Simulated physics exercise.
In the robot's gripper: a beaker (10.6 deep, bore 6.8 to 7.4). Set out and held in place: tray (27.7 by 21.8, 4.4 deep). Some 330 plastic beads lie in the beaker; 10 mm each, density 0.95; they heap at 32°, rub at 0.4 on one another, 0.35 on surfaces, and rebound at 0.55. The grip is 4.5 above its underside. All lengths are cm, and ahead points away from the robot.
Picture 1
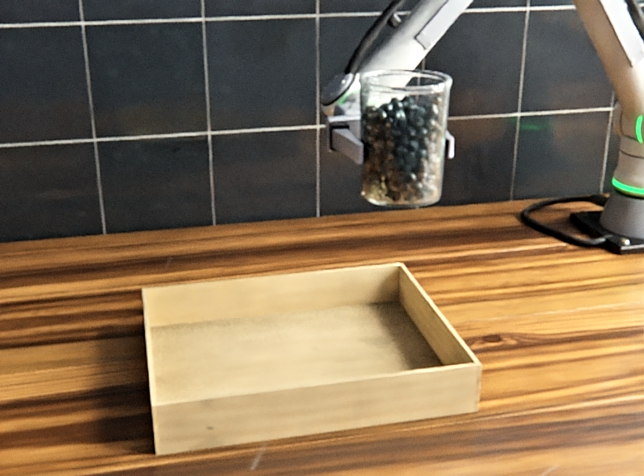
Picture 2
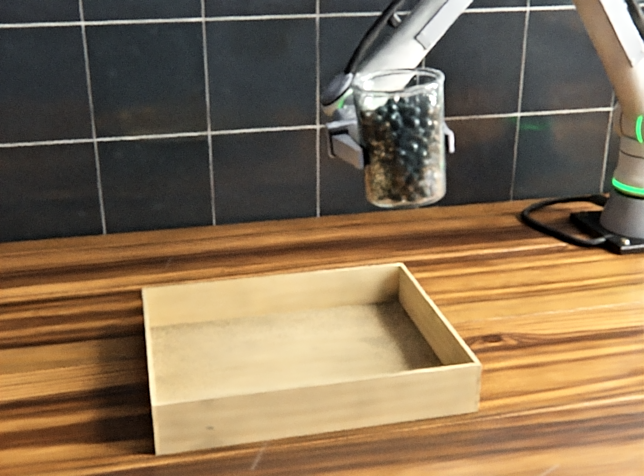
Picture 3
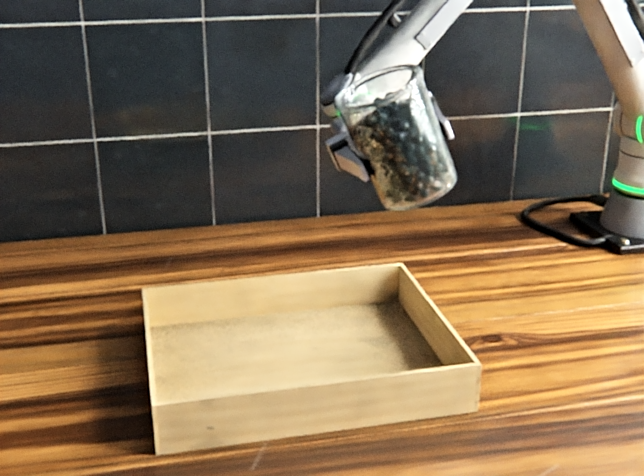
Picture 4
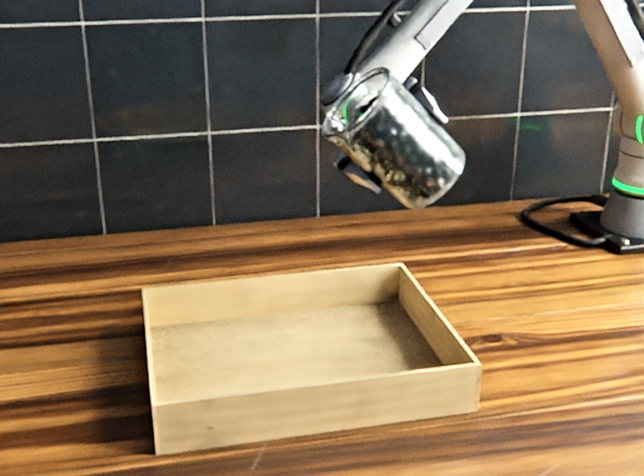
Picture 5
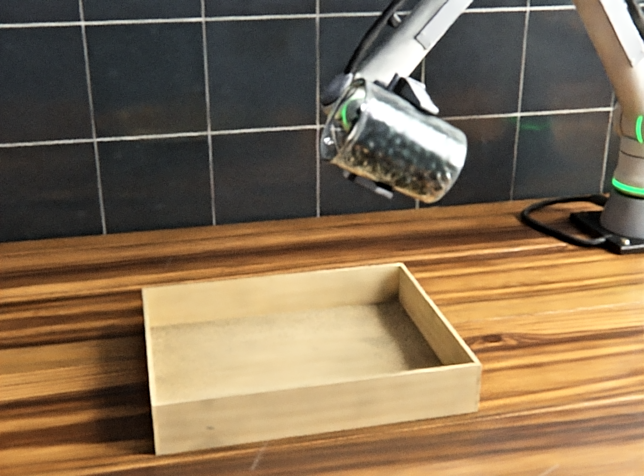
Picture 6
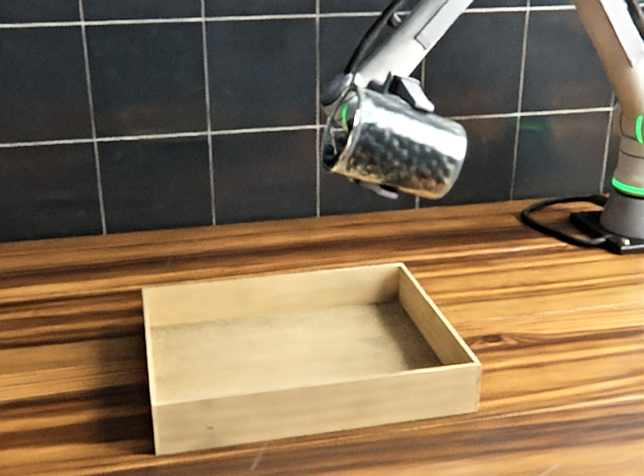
A glass beaker full of small dark beads, gripped by a robot arm above an empty wooden tray, started upright and was tilted steadily leftward until it lay nearly on its side.
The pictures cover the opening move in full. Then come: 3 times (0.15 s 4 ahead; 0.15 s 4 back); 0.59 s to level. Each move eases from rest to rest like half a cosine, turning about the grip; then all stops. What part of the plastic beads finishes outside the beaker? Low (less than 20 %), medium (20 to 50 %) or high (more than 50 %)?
A medium share, 20 to 50 %, ends outside the beaker.
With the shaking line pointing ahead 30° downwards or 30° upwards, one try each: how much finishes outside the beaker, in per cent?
Some 15 and 40 per cent.
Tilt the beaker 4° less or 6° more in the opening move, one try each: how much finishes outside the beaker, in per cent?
About 20 and 45 per cent.
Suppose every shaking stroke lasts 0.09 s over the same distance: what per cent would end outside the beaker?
Then about 55 per cent.
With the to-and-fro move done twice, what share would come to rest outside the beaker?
It would be near 25 per cent.
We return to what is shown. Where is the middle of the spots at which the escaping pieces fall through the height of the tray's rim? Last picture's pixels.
Near (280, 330).
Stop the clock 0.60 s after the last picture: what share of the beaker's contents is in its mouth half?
Some 45 per cent.
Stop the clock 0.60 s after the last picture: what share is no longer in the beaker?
About 20 per cent by then.
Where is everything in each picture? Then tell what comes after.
Beaker middle at (403, 139), level; upper third of the load around (403, 119), from x 370 to 440, top at y 100; 329 in the beaker, in the first frame.
Beaker middle at (402, 139), tilted 7° forward; upper third of the load around (402, 119), from x 365 to 435, top at y 95, in the second frame.
Beaker middle at (399, 140), tilted 24° forward; upper third of the load around (398, 121), from x 355 to 445, top at y 90, in the third frame.
Beaker middle at (397, 142), tilted 45° forward; upper third of the load around (395, 125), from x 350 to 455, top at y 95, in the fourth frame.
Beaker middle at (395, 144), tilted 62° forward; upper third of the load around (394, 129), from x 345 to 455, top at y 105, in the fifth frame.
Beaker middle at (395, 145), tilted 69° forward; upper third of the load around (399, 129), from x 330 to 455, top at y 110; 329 in the beaker, in the sixth frame.
Then, 0.60 s after the last picture, tilted 69° forward, highest piece 23 above the table; 261 in the beaker, 42 in the tray, 26 in flight or on a rim.
Then, 1.19 s after the last picture, tilted 35° forward, highest piece 25 above the table; 226 in the beaker, 100 in the tray, 2 on the table or floor, 1 in flight or on a rim.
Then, 1.69 s after the last picture, level, highest piece 26 above the table; 226 in the beaker, 101 in the tray, 2 on the table or floor.
Then, 2.74 s after the last picture, level, highest piece 26 above the table; 226 in the beaker, 101 in the tray, 2 on the table or floor.
Final count, 226 in the beaker, 101 in the tray, 2 on the table or floor. That is 31 % outside the beaker.
